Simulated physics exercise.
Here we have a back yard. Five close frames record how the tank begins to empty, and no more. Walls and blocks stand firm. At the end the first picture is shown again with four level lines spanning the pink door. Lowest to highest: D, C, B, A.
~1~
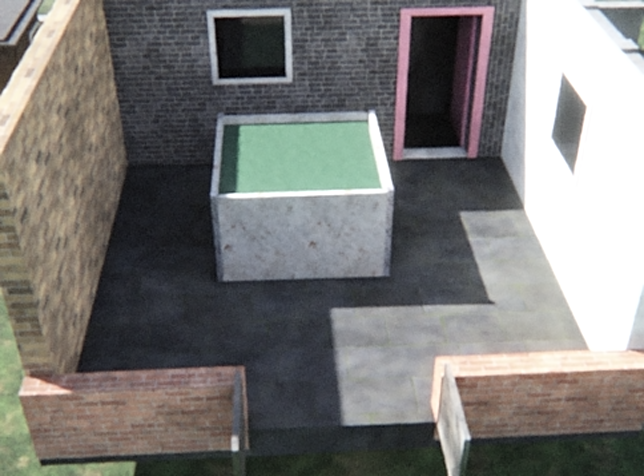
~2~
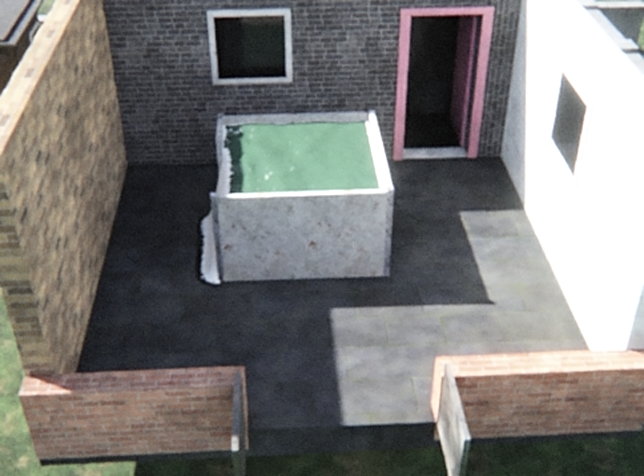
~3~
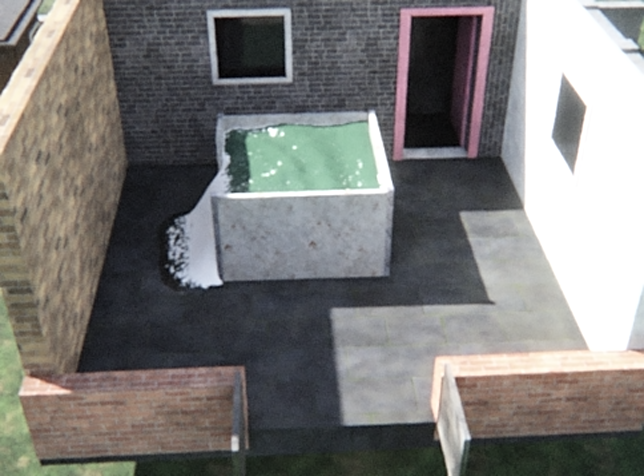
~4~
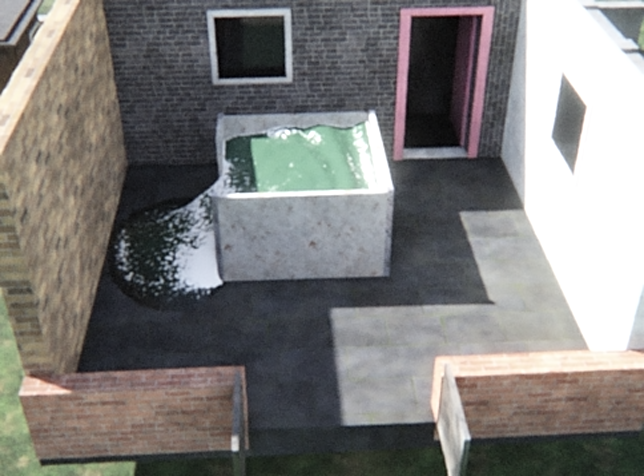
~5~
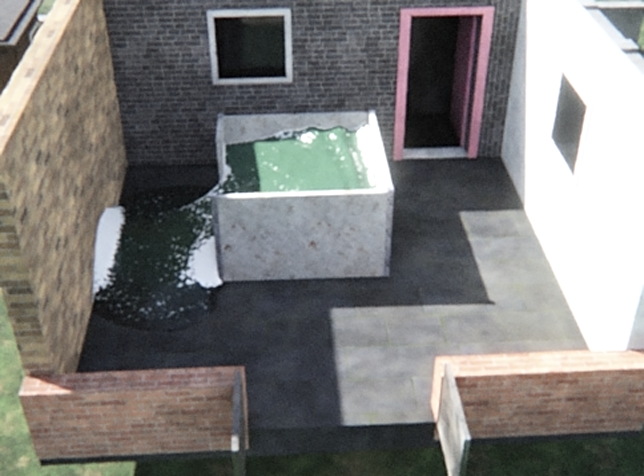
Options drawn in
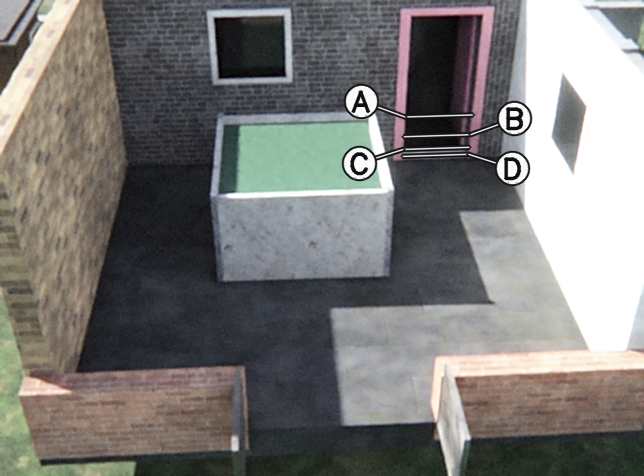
In a back yard with brick walls and a pink doorway, a pale tank of green water sits still. Water then pours out over its left side, churning the surface inside, and spreads across the dark ground in a widening, foamy pool that reaches the left wall.
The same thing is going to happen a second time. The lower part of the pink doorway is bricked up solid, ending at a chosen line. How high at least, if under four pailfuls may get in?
I would pick mark C.
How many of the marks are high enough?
Three of the four.
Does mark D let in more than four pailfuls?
Yes, it does.
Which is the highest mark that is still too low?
That would be D.
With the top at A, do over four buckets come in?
No.
On the marked copy, A at (438, 115); B at (437, 135); C at (436, 148); D at (435, 155); from the bottom up D, C, B, A.
For mark A, nothing gets over.
For mark B, nothing gets over.
For mark C, a bucket or two gets in.
For mark D, some 20 bucketfuls get in.
